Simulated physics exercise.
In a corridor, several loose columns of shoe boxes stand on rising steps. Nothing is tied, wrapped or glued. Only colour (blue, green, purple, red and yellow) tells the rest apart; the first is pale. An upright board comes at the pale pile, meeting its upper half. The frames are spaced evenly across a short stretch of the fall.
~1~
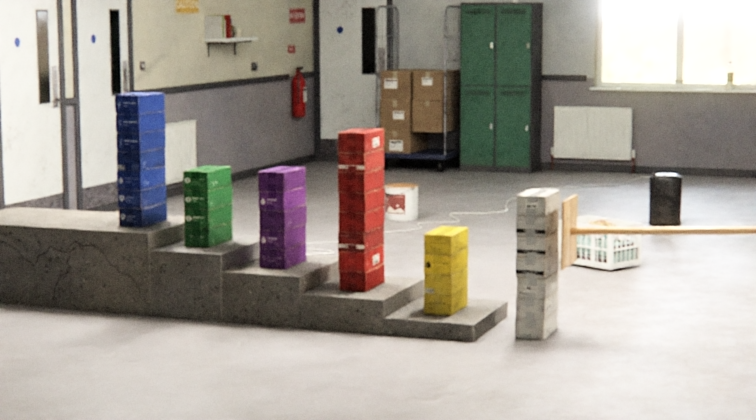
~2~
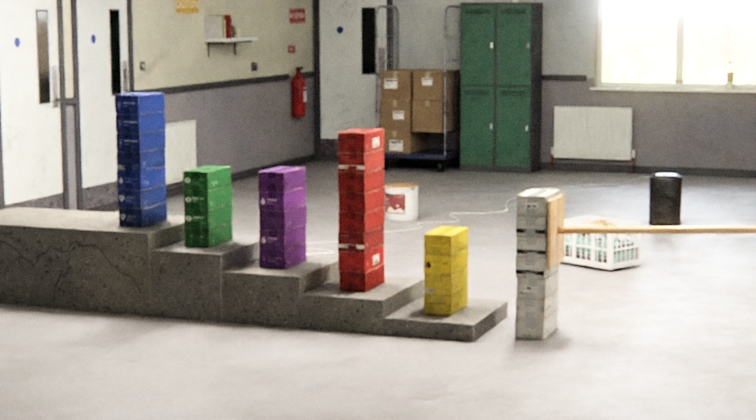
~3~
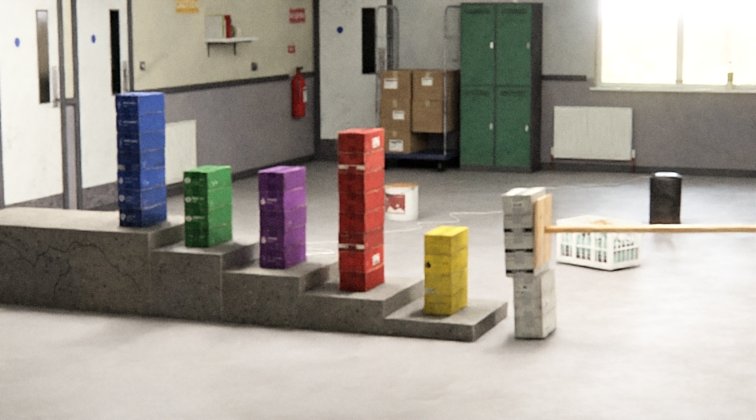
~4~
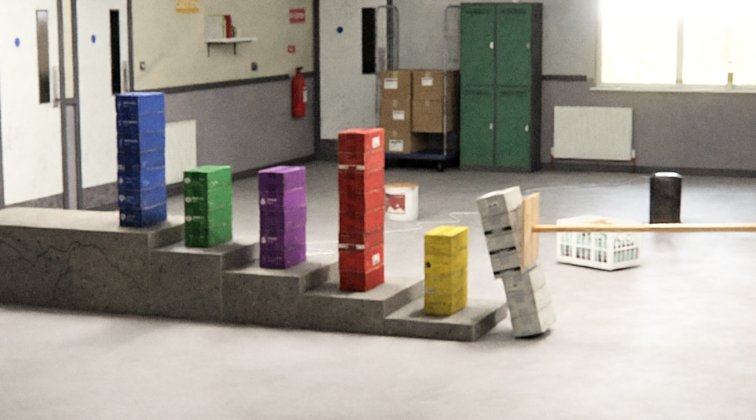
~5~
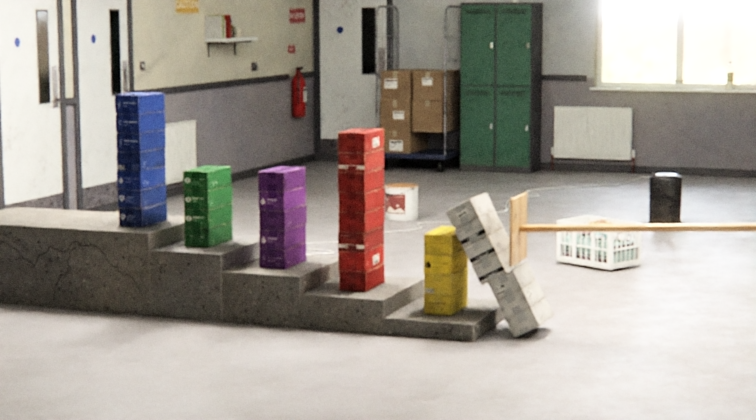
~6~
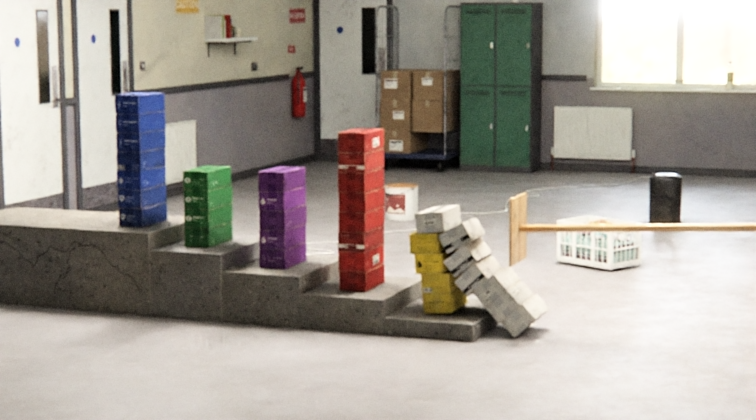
An upright board on a pole moved left into the pale stack of boxes, tilting it over until it broke apart against the yellow stack, which shifted slightly while the other coloured stacks stayed still.
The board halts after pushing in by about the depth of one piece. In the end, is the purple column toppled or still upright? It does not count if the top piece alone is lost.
Safe.
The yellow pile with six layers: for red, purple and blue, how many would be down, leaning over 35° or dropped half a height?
The end counts by colour are red 7, purple 5 and blue 0.
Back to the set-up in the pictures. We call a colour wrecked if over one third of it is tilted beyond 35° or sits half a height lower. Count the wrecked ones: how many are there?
Count: 1.
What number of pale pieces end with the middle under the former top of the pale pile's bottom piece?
I make it 1 all told.
Shortly afterwards, 7 of the pale pile down; none of the 5 purple boxes down (0 of 28 in all colours); top purple box unmoved; top yellow box tilted a little.
Next, 7 of the pale pile down; none of the 5 purple boxes down (4 of 28 in all colours); top purple box unmoved; top yellow box tilted well over, half its height lower.
In the end, 7 of the pale pile down; none of the 5 purple boxes down (4 of 28 in all colours); top purple box unmoved; top yellow box tilted well over, about its own height lower. From the last view, middles, top purple box near (282, 179), top yellow box near (385, 257).
